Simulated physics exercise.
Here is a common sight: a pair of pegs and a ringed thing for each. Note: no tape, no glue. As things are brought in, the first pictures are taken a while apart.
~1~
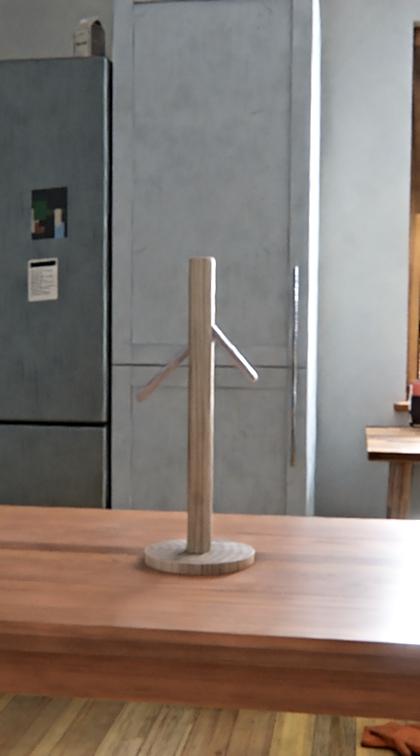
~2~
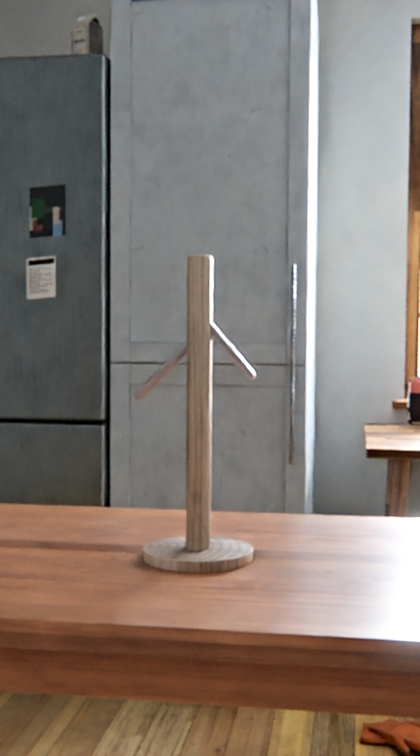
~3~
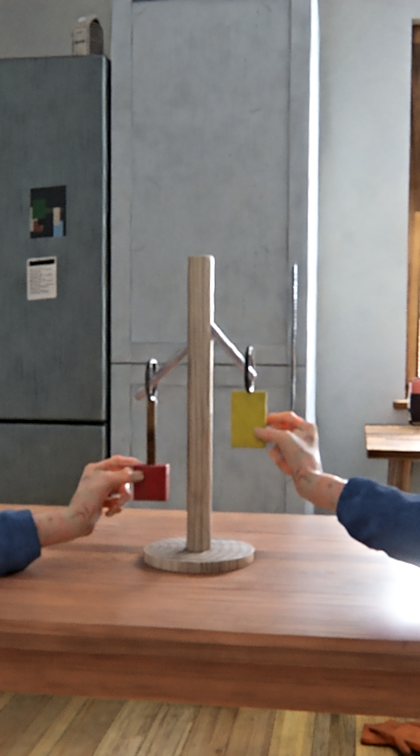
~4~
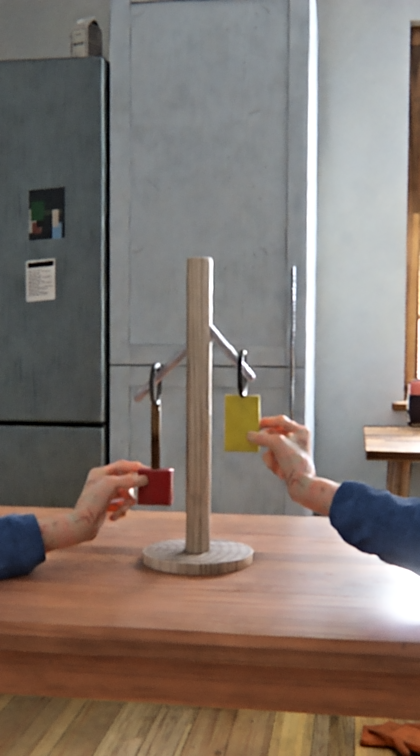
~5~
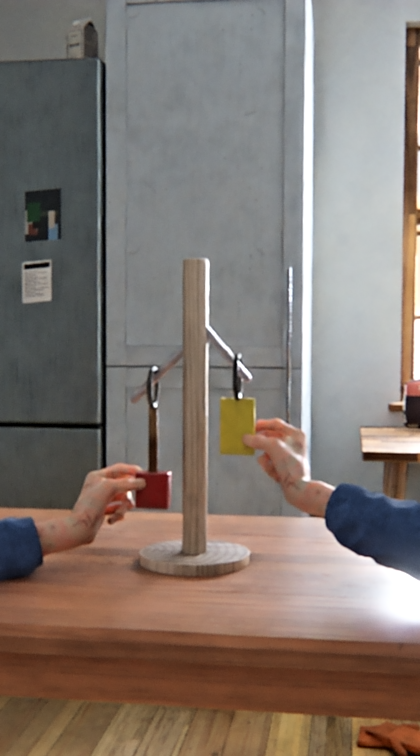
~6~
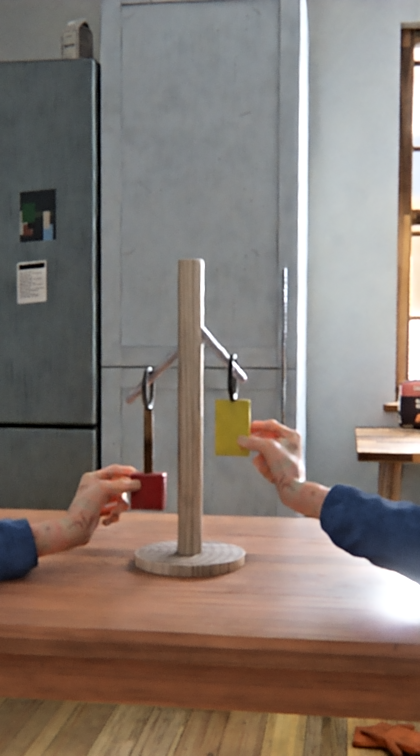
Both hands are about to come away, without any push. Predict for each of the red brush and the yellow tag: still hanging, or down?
My prediction: The red brush down; the yellow tag down.
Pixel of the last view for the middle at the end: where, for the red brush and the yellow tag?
Final centres, approx.: First (65, 543), second (318, 550).
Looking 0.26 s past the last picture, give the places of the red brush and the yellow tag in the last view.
Red brush (107, 485), yellow tag (272, 514).
Then, 0.16 s on from there, red brush turned 20° from its first pose near (132, 475); yellow tag turned 26° from its first pose near (245, 443).
Then, 0.26 s on from there, red brush on its way down near (108, 485); yellow tag on its way down near (272, 514).
Then, 0.36 s on from there, red brush on its way down near (77, 514); yellow tag at the bottom near (315, 549).
In the end, the red brush falls off, near (66, 543); the yellow tag falls off, near (318, 550).
